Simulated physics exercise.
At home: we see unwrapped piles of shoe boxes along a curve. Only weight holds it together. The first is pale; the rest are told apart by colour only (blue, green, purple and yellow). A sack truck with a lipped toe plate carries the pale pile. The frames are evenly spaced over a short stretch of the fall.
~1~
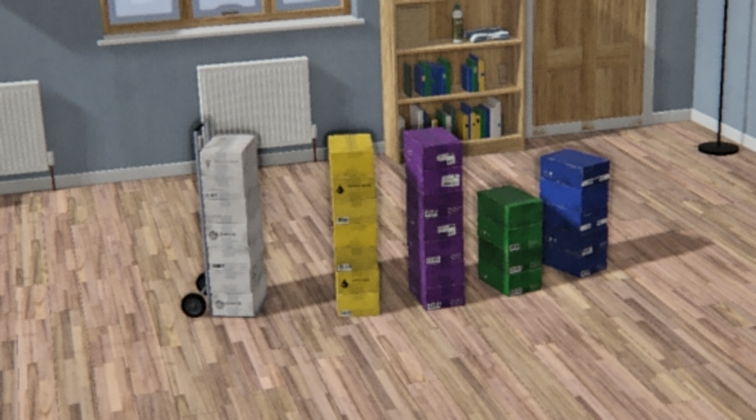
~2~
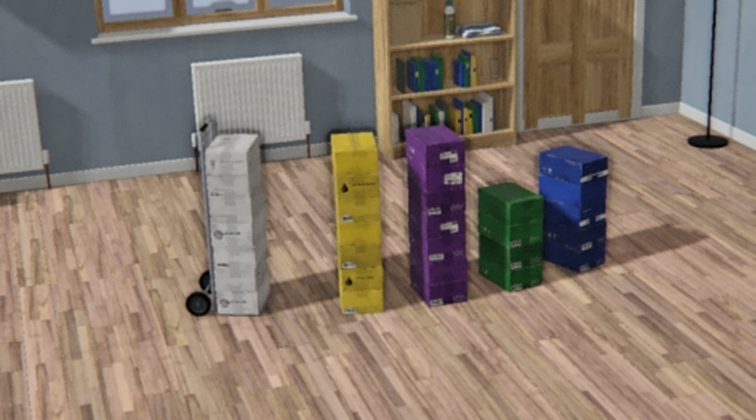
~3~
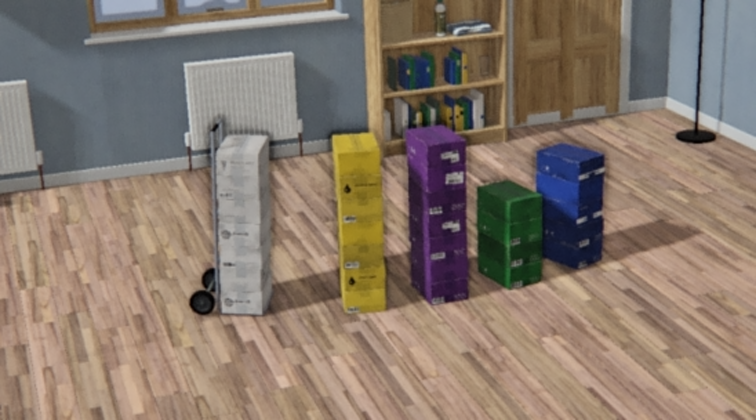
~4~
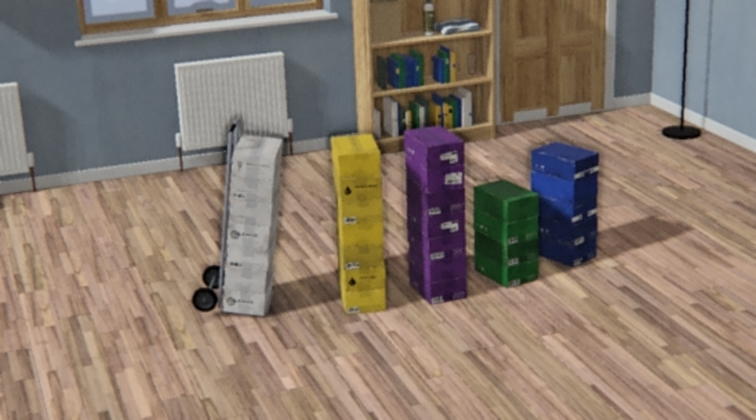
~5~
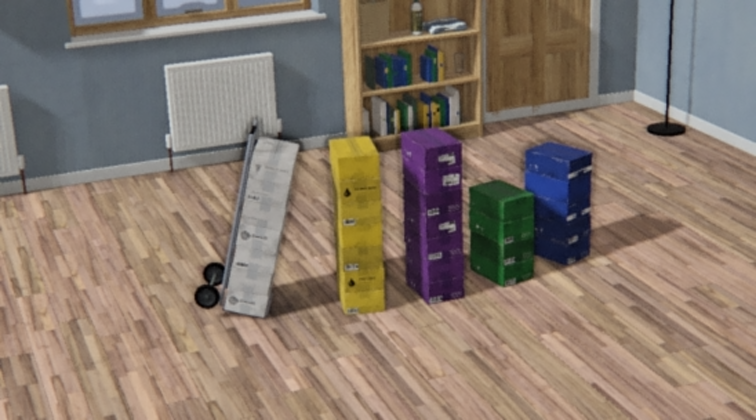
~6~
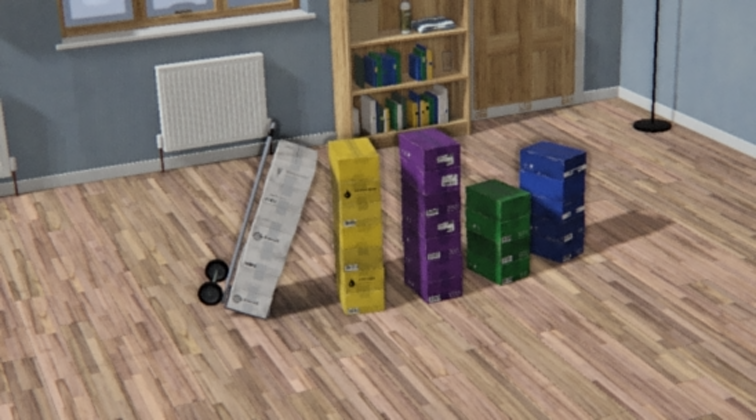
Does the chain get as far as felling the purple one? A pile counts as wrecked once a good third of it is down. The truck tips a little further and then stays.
It comes down.
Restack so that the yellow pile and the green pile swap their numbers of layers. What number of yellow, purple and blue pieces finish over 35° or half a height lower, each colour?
Yellow 0, purple 0, blue 0.
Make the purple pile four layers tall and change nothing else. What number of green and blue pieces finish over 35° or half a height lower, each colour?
The counts are green 0, blue 0.
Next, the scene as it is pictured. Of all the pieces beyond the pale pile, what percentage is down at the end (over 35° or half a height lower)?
Some 85 per cent of them.
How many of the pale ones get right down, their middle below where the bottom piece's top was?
The count is 4.
Soon, 7 of the pale pile down; none of the 7 purple boxes down (0 of 23 in all colours); top purple box displaced half its height; top yellow box tipped a little.
A while on, 7 of the pale pile down; 2 of the 7 purple boxes down (8 of 23 in all colours); top purple box tipped clearly, about its own height lower; top yellow box tipped well over, some two heights lower.
Towards the end, 6 of the pale pile down; 6 of the 7 purple boxes down (20 of 23 in all colours); top purple box tipped well over, some four heights lower; top yellow box upside down.
Finally, 6 of the pale pile down; 6 of the 7 purple boxes down (20 of 23 in all colours); top purple box upside down; top yellow box upside down. Seen by the last camera, middles, top purple box near (712, 225), top yellow box near (610, 287).
